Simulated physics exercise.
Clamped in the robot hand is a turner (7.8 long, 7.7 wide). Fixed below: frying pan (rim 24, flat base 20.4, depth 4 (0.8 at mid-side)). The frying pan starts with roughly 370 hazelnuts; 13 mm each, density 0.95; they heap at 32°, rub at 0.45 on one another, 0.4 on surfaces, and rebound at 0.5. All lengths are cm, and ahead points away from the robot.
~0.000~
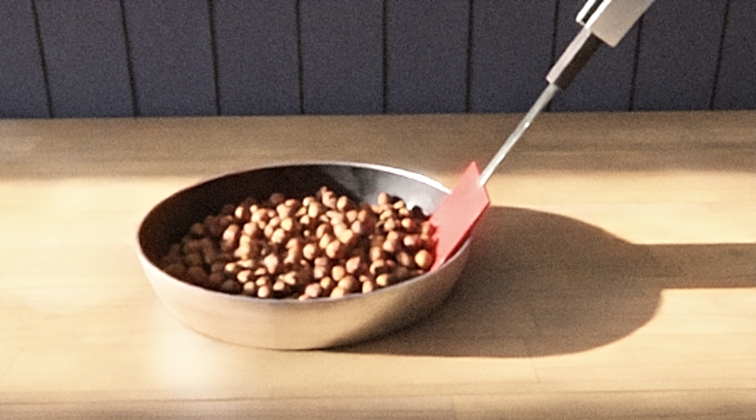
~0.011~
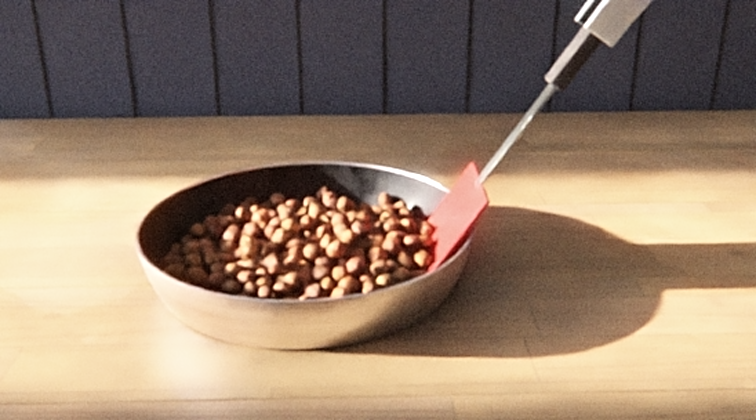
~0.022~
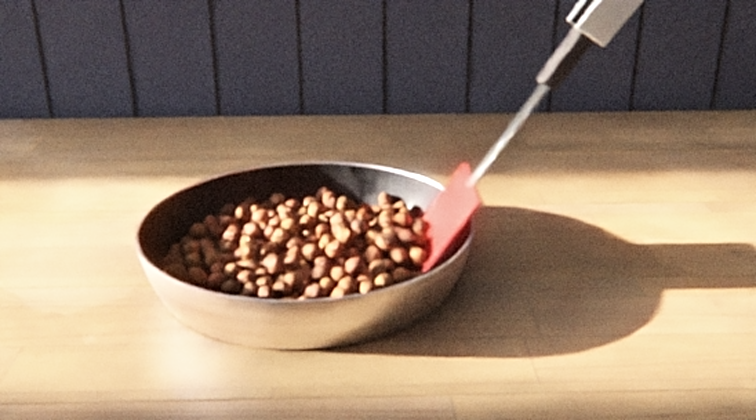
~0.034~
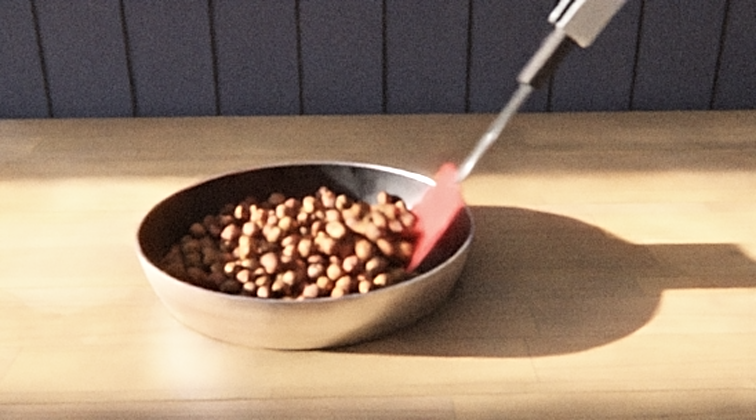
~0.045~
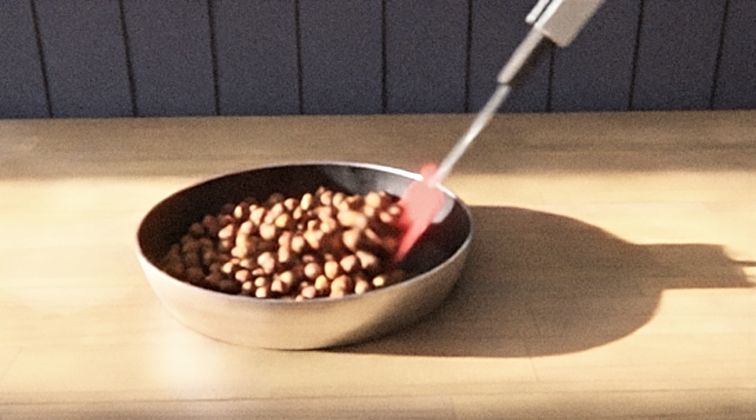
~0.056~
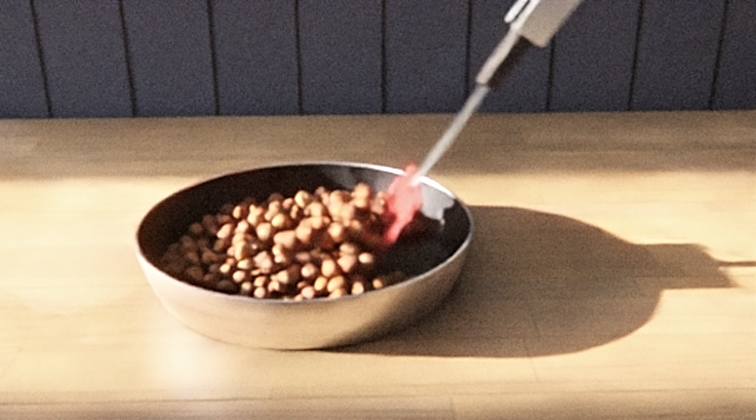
Hazelnuts in a frying pan being pushed leftward into a heap by a red turner held in a robot hand.
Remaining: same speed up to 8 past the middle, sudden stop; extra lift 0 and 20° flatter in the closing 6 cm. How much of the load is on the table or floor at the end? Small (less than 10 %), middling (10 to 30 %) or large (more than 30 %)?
On the table or floor the share is middling, 10 to 30 %.
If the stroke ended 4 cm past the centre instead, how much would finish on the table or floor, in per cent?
In that case some 5 per cent.
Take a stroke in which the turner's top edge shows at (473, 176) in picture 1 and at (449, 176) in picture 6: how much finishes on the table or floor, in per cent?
About 0 per cent.
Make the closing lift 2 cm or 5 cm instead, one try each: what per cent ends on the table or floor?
About 20 and 25 per cent.
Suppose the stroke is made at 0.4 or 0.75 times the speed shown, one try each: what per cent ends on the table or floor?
Some 0 and 5 per cent.
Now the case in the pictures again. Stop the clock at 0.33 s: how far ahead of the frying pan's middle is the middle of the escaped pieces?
About 18 cm.
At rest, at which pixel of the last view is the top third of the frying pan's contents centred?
At about (197, 234).
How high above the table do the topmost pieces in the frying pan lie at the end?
Some 5.5 cm.
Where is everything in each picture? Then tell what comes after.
The first picture shows turner top edge at (482, 181), sloping 56°; upper third of the load around (317, 241), from x 165 to 435, top at y 195; 371 in the frying pan.
The second picture shows turner top edge at (481, 181), sloping 56°; upper third of the load around (318, 243), from x 165 to 435, top at y 195.
The third picture shows turner top edge at (473, 181), sloping 56°; upper third of the load around (322, 239), from x 165 to 435, top at y 195.
The fourth picture shows turner top edge at (457, 181), sloping 56°; upper third of the load around (319, 236), from x 165 to 435, top at y 195.
The fifth picture shows turner top edge at (437, 181), sloping 56°; upper third of the load around (318, 235), from x 165 to 435, top at y 195.
The sixth picture shows turner top edge at (416, 182), sloping 56°; upper third of the load around (319, 233), from x 165 to 430, top at y 190; 371 in the frying pan.
By 0.08 s, sloping 56°, highest piece 7 above the table; 371 in the frying pan.
By 0.11 s, sloping 51°, highest piece 9 above the table; 371 in the frying pan.
By 0.33 s, sloping 36°, highest piece 6 above the table; 320 in the frying pan, 47 on the table or floor, 4 on the blade or in flight.
By 1.38 s, sloping 36°, highest piece 5 above the table; 318 in the frying pan, 53 on the table or floor.
Final count, 318 in the frying pan, 53 on the table or floor. That is 14 % on the table or floor.
